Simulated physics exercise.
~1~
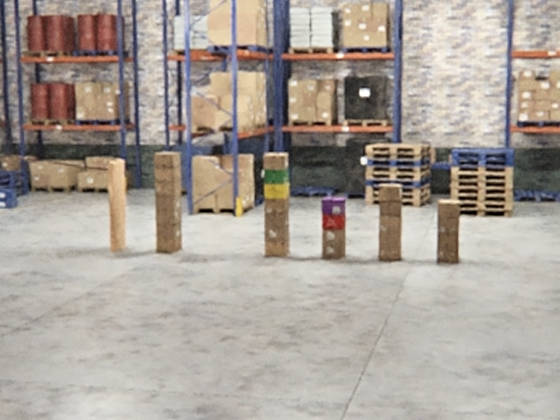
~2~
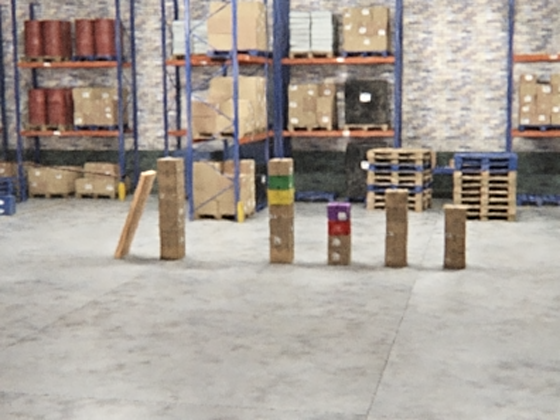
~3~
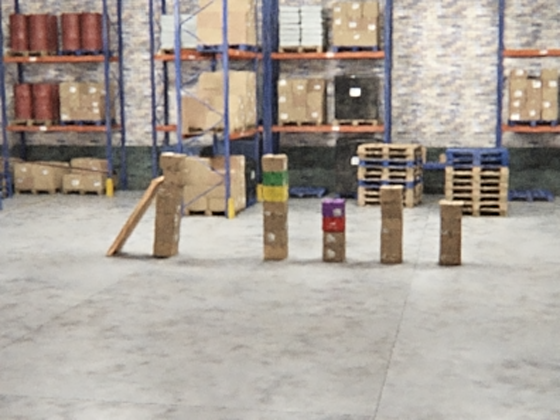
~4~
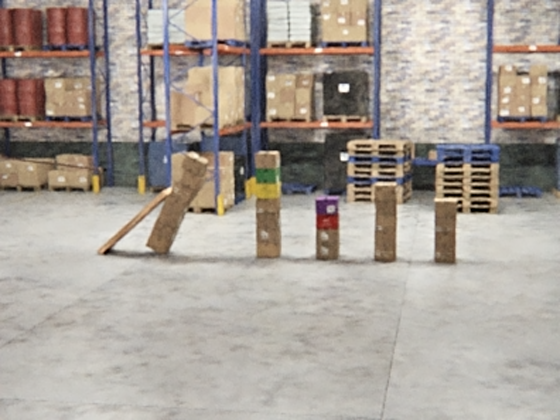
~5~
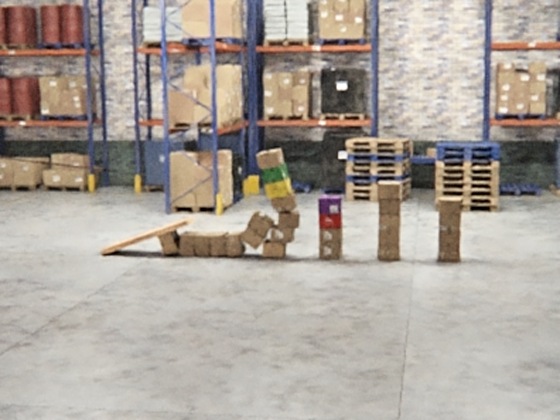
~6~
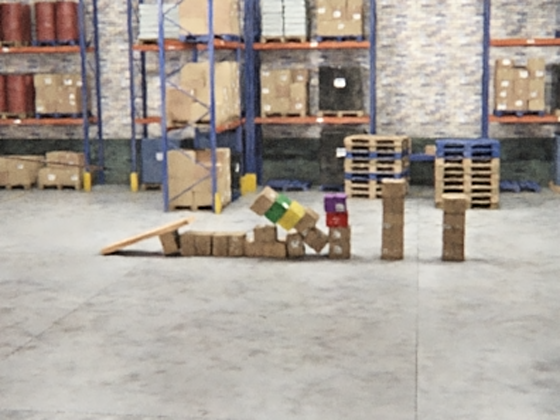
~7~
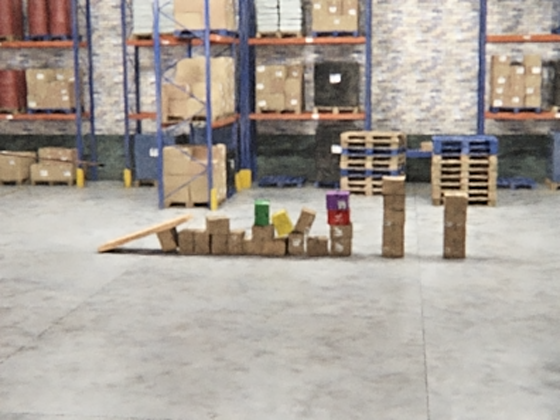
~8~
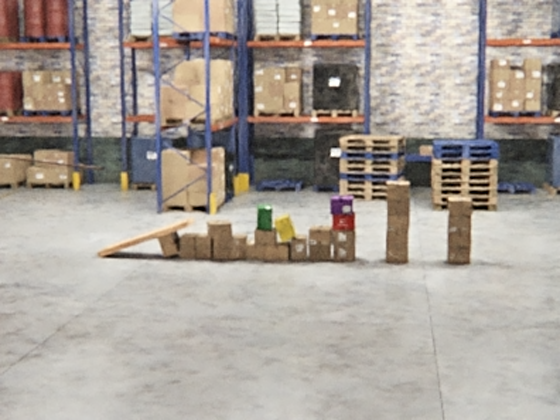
At first, a board stands upright on the left of a row of five tall carton piles in a warehouse. The board tips right and leans on the nearest pile, sliding lower as that pile tilts. The pile topples right and spreads along the floor, striking the pile that holds the green and yellow cartons. That one buckles, and its upper part swings over to the left and breaks apart. The green and yellow cartons come to rest on their sides atop the fallen row, while the red carton's pile and the last two piles remain standing.
